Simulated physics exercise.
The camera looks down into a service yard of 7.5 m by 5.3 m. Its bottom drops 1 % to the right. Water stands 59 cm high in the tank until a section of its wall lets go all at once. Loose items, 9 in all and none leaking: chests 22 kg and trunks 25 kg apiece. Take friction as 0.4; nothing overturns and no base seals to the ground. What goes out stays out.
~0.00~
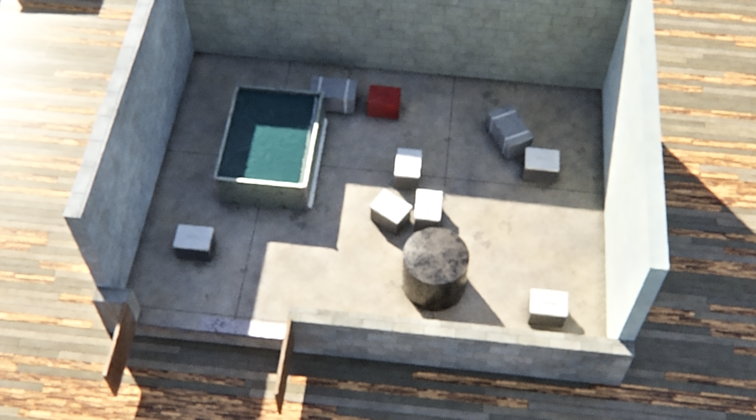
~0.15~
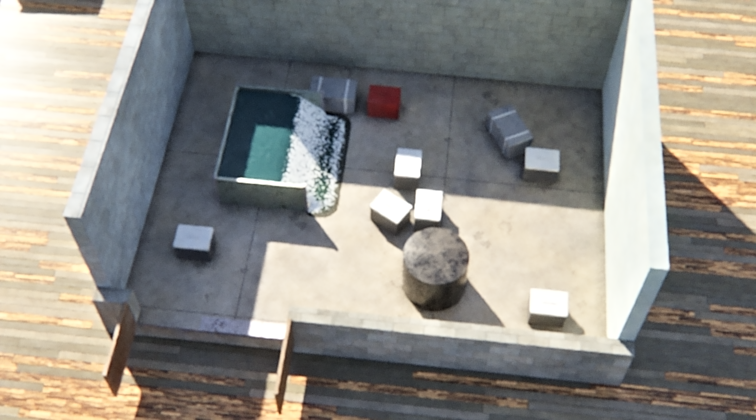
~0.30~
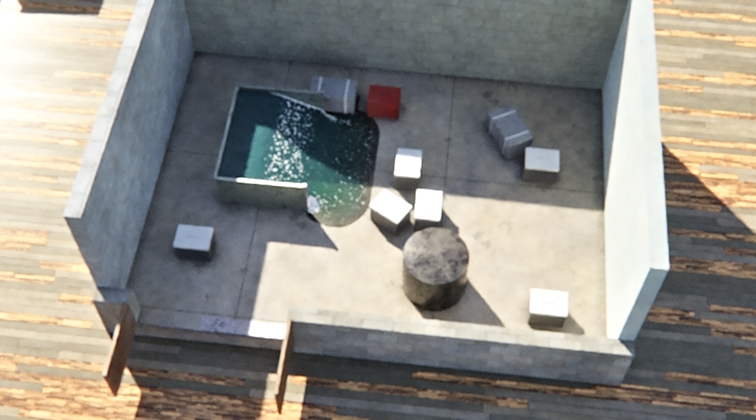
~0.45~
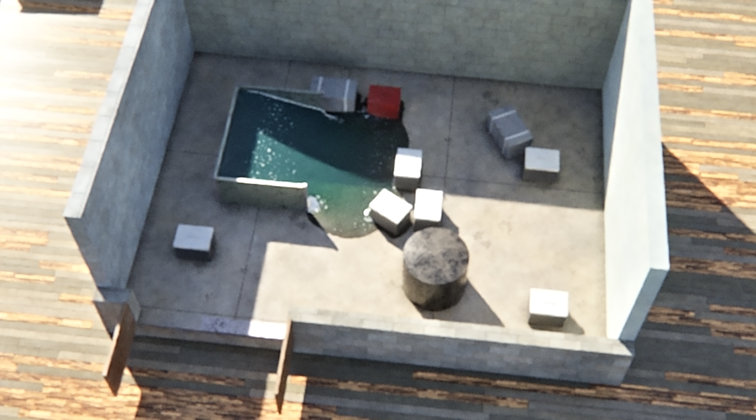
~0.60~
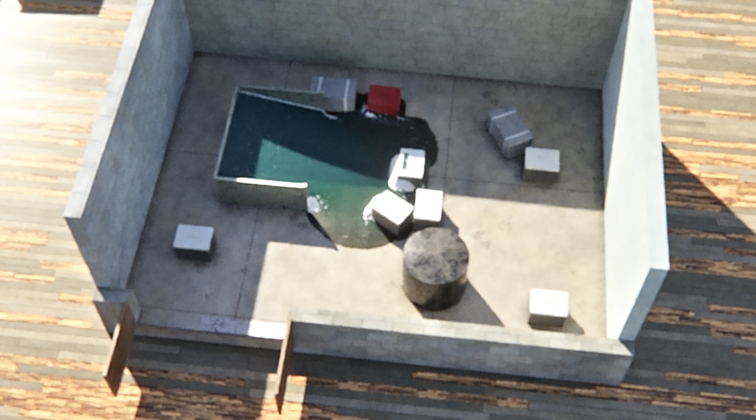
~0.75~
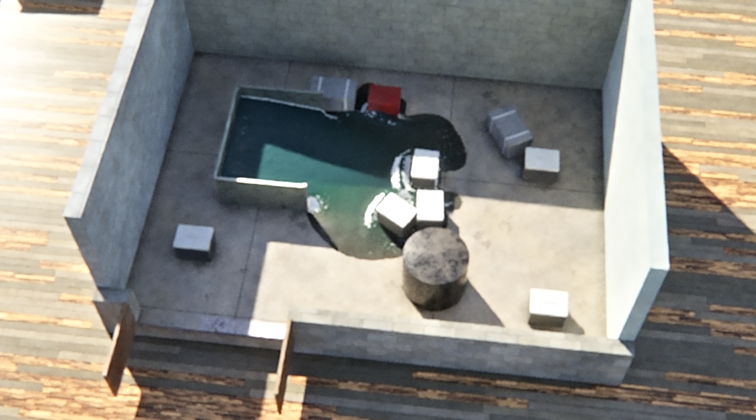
Dark green water bursts from the right side of a raised tank and spreads rightward across the floor, foaming around pale blocks and nudging a couple slightly right, while the camera stays still. The setting is a grey walled yard amid wooden planking, seen from high above. A red chest sits near the back wall, a dark mottled cylinder stands front of centre, and pale boxes lie scattered.
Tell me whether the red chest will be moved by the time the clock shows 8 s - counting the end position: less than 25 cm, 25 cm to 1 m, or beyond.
The red chest is nudged along.
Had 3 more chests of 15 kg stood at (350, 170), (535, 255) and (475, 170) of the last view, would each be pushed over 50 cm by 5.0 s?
In turn: Past it, more, over.
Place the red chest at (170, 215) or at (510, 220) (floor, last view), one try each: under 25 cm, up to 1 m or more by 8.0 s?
In turn: It barely shifts; it gets carried off.
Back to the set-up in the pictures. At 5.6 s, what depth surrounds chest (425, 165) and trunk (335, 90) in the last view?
About 11 and 1 cm.
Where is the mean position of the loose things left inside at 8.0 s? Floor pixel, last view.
At about (434, 208).
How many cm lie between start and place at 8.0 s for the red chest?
Roughly 40 cm.
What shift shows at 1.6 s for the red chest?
Roughly 40 cm by then.
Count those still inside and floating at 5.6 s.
I count 3.
After 1.6 s the red chest is near (394, 81), 0.4 m from its start, aground; 0 of 9 are out; 0 afloat.
After 3.6 s the red chest is near (395, 80), 0.4 m from its start, aground; 0 of 9 are out; 3 afloat.
After 5.6 s the red chest is near (395, 80), 0.4 m from its start, aground; 0 of 9 are out; 3 afloat.
After 8.0 s the red chest is near (395, 80), 0.4 m from its start, aground; 0 of 9 are out; 1 afloat.
